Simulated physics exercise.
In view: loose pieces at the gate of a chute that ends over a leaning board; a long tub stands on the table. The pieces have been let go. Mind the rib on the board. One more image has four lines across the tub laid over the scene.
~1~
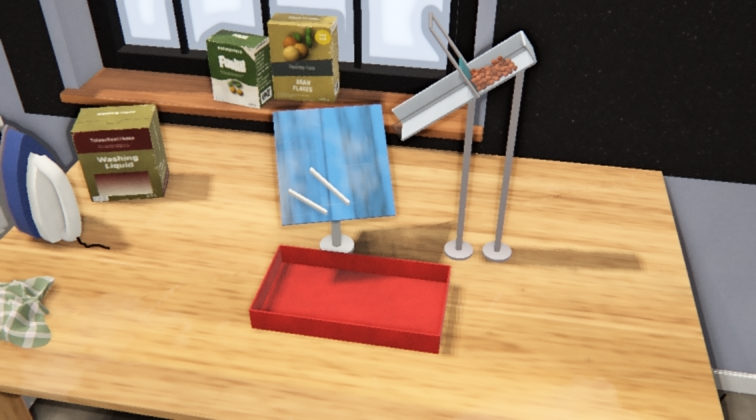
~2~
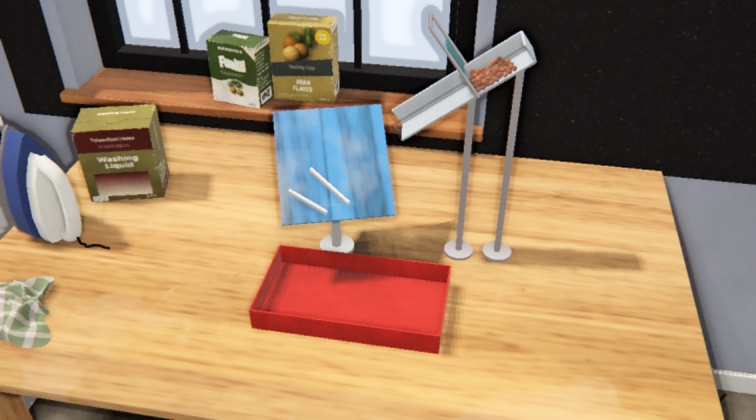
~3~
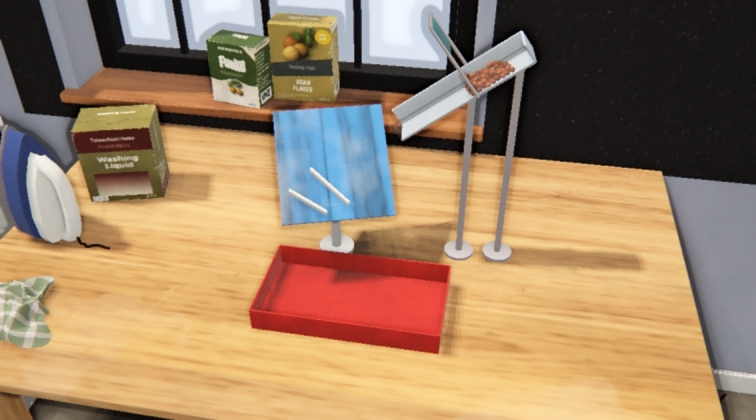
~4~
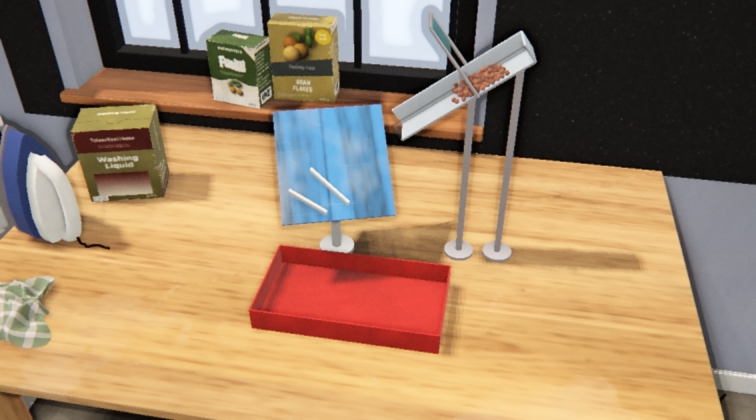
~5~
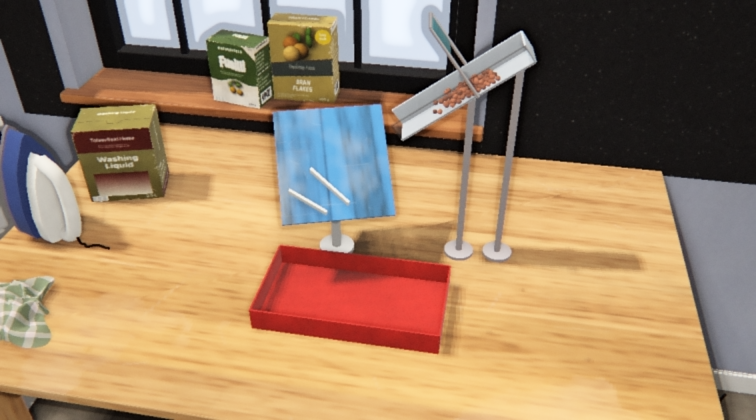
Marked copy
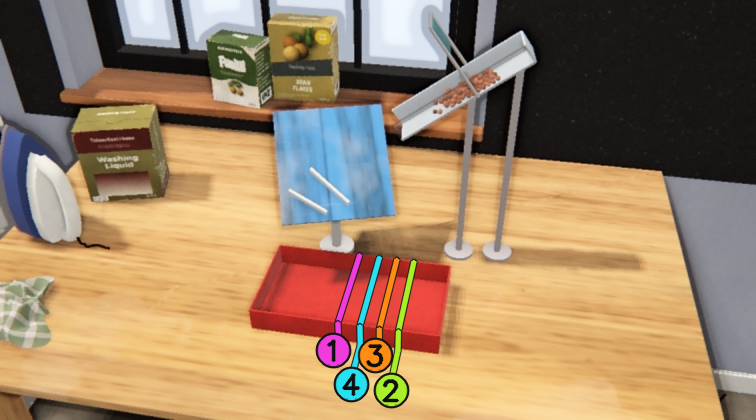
A red rectangular tub sits empty on a pale wooden table, seen from above at an angle by a still camera, with a window behind. Behind it stands a tilted blue board with two thin white strips, a grey chute on poles at right, and boxes and an iron at left. The chute's teal gate swings up, and small reddish-brown pieces slide leftward down the trough, spreading out.
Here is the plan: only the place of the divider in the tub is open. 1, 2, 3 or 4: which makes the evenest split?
4 is best.
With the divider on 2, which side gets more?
The left side.
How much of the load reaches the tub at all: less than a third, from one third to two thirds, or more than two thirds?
More than two thirds.
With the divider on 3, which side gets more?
More lands on the left.
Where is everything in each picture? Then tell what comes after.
The first frame shows load behind the gate at (490, 75), clay pellets; lip of the chute at (403, 132), sloping fairly steeply.
The second frame shows middle of the board at (333, 163), tilted fairly steeply; middle of its low edge at (340, 220); of its high edge at (327, 108).
The third frame shows front corners of the tub at (250, 310) and (439, 336), empty; front of the load at (467, 86).
The fourth frame shows middle of the load at (476, 82); its front at (454, 100), about a quarter of the way to the lip; rib from (289, 190) to (327, 211); rib from (311, 168) to (349, 202).
The fifth frame shows middle of the load at (466, 89); its front at (435, 112), about half of the way to the lip.
On the marked copy, line 1 crosses the front rim at (338, 322); line 2 crosses the front rim at (398, 330); line 3 crosses the front rim at (379, 327); line 4 crosses the front rim at (360, 325).
With 1, of what is caught, a small part on the left of the divider, most on the right.
With 2, of what is caught, nearly all on the left of the divider, a stray few on the right.
With 3, of what is caught, nearly all on the left of the divider, a stray few on the right.
With 4, of what is caught, about two thirds on the left of the divider, about a third on the right.
